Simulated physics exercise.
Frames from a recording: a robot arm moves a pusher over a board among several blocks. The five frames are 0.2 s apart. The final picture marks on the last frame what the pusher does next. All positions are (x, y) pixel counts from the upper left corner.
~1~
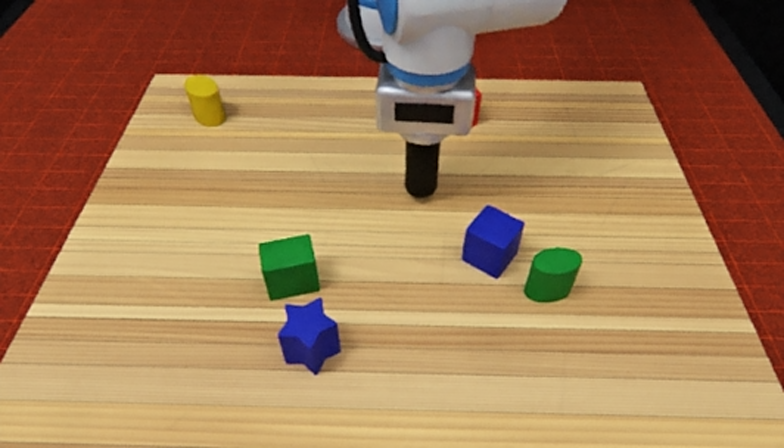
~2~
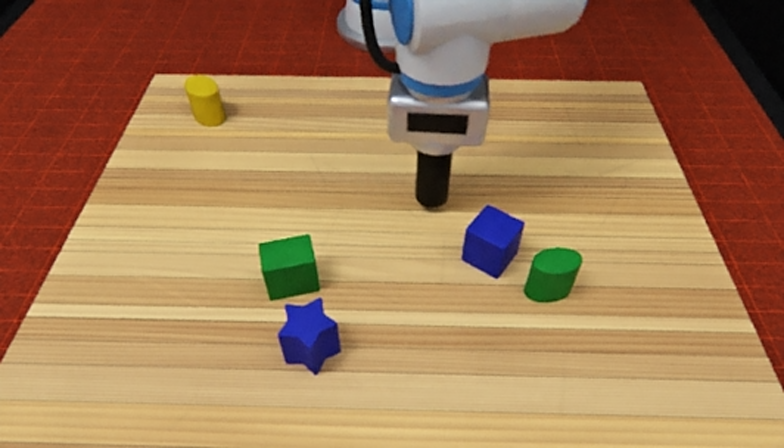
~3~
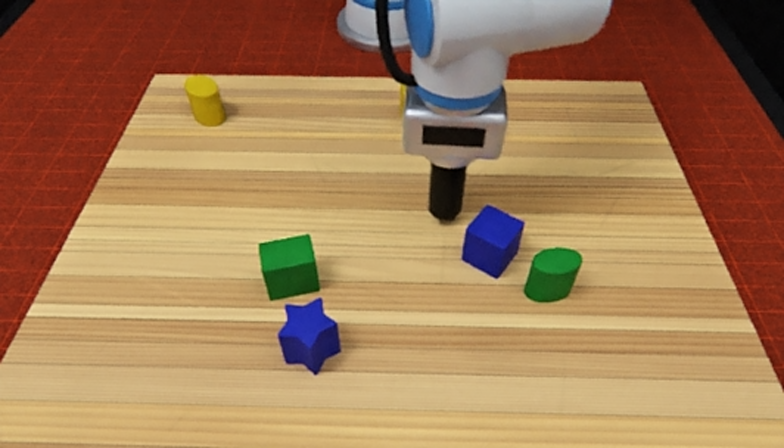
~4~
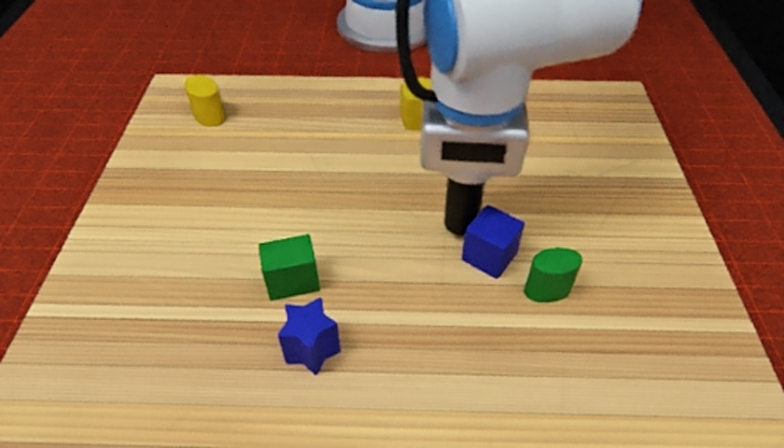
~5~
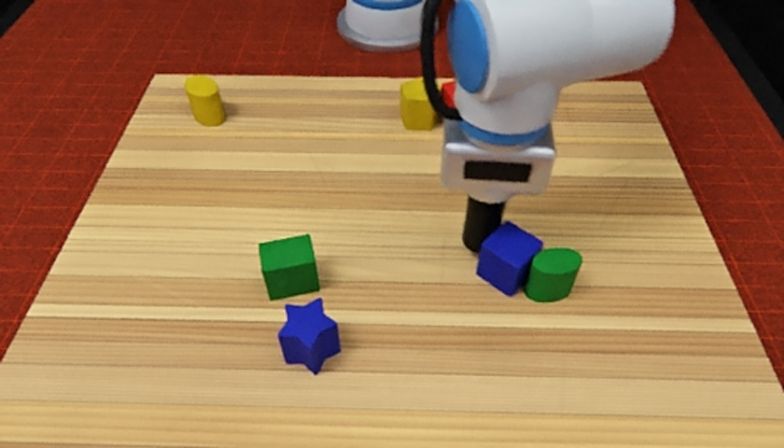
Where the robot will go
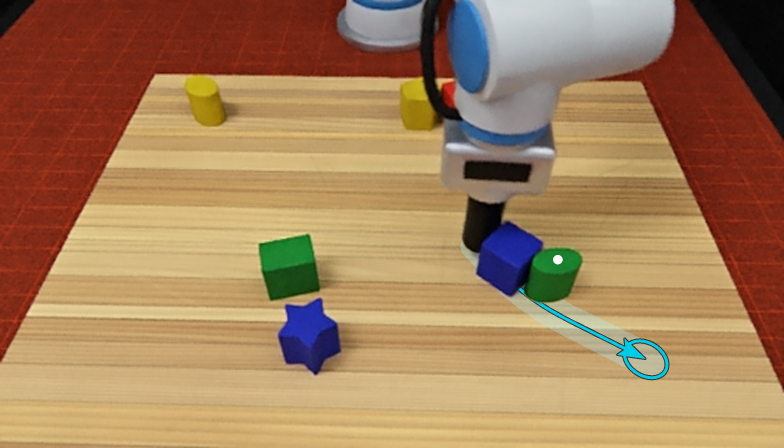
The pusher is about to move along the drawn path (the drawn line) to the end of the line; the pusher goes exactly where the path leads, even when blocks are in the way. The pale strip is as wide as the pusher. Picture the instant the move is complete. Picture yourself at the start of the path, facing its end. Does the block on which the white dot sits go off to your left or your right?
Facing the way the path runs, start to end, you'll find the block on which the white dot sits has shifted left.
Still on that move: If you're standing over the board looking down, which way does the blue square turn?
From overhead, clockwise.
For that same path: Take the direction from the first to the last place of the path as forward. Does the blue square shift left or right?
It is pushed towards the right-hand side.
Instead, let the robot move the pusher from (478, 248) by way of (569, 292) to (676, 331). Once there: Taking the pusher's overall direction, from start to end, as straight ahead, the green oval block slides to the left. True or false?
False
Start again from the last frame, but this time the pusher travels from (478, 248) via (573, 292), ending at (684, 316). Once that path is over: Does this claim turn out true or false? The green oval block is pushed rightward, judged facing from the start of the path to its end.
The statement is correct.
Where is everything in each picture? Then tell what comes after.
Lower end of the pusher (421, 186), tops of blocks, blue square (496, 226), green oval block (558, 260), in the first frame.
Pusher (432, 196), blocks as before, in the second frame.
Pusher (445, 208), blocks as before, in the third frame.
Pusher (461, 223), blocks as before, in the fourth frame.
Pusher (480, 240), blue square (513, 243), green oval block (558, 260), in the fifth frame.
The drawn path runs from (478, 248) via (520, 289) and (578, 325), ending at (646, 359); the dot is on the green oval block.
The first path, step by step. One third of the way, pusher (523, 282); blue square (559, 291); green oval block (608, 289), turned 85° anticlockwise.
Two thirds of the way, pusher (582, 318); blue square (606, 336), turned 50° clockwise; green oval block (631, 294), turned 110° anticlockwise.
At the end, pusher (650, 352); blue square (619, 353), turned 80° clockwise; green oval block (670, 299), turned 150° anticlockwise.
